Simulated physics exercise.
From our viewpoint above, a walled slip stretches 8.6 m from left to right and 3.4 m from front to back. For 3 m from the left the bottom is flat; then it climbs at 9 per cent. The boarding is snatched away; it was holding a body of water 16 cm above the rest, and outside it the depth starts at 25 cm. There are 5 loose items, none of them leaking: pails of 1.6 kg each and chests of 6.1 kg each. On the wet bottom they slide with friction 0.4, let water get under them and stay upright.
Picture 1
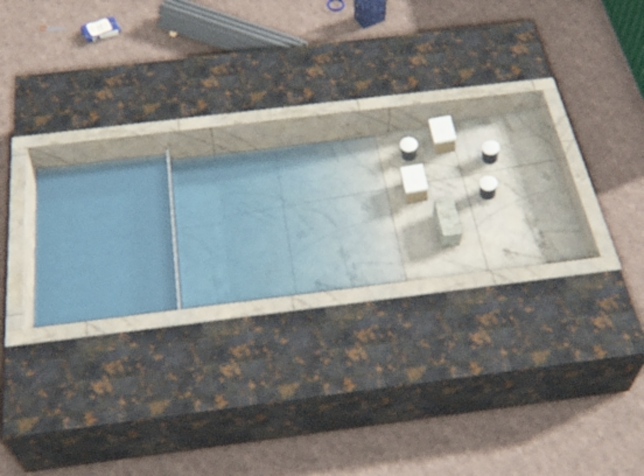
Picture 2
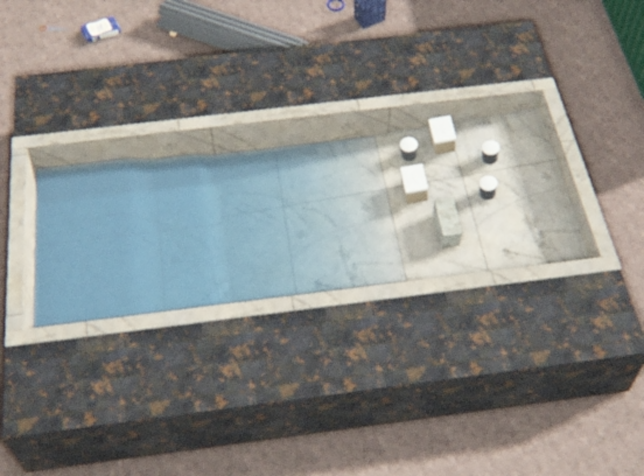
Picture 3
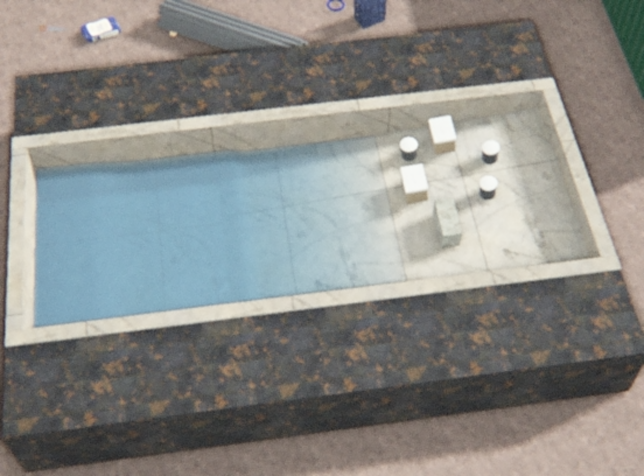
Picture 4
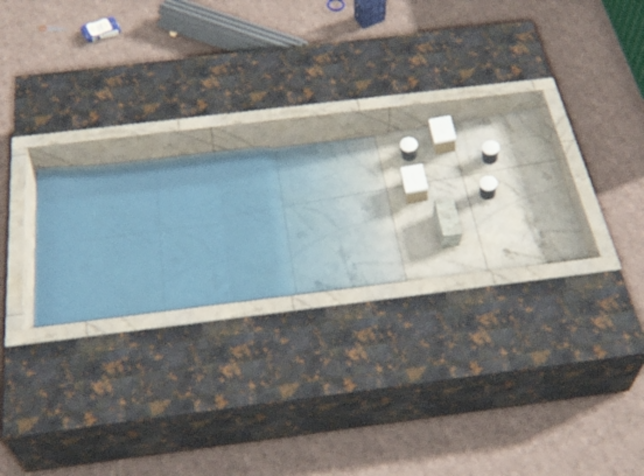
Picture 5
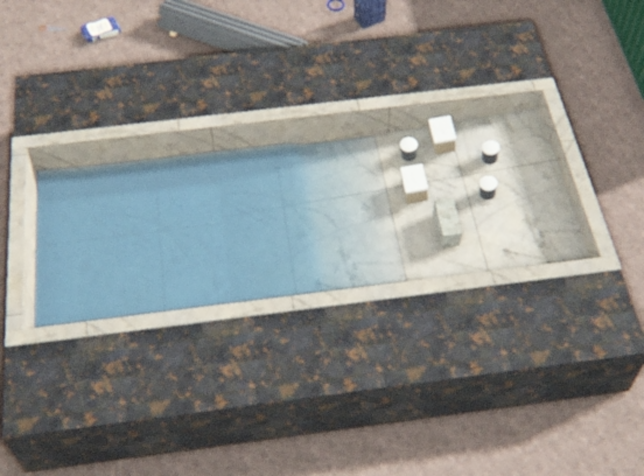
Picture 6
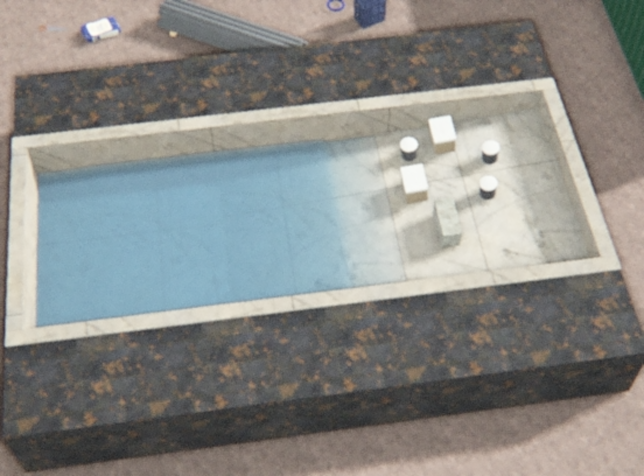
A long stone-edged pool of blue water lost the thin divider near its left end, and a faint wave moved rightward through the shallows while the white blocks and little pails stayed put.
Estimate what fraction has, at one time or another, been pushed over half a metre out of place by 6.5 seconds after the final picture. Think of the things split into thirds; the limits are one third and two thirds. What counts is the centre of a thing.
The high range, two thirds and beyond.
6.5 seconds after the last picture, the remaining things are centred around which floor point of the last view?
Somewhere near (380, 182).
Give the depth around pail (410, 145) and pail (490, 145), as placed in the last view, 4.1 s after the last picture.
About 7 and 2 cm.
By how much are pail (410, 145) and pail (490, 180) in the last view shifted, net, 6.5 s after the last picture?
The first is 200 cm from its start, the second 150 cm.
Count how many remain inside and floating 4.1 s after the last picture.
Just then, the number is 4.
Then, 0.6 s after the last picture 0 of 5 are over 50 cm from their spots; 0 afloat.
Then, 2.1 s after the last picture 1 of 5 are over 50 cm from their spots; 2 afloat.
Then, 4.1 s after the last picture 1 of 5 are over 50 cm from their spots; 4 afloat.
Then, 6.5 s after the last picture 4 of 5 are over 50 cm from their spots, and 4 have been at some point; 2 afloat.
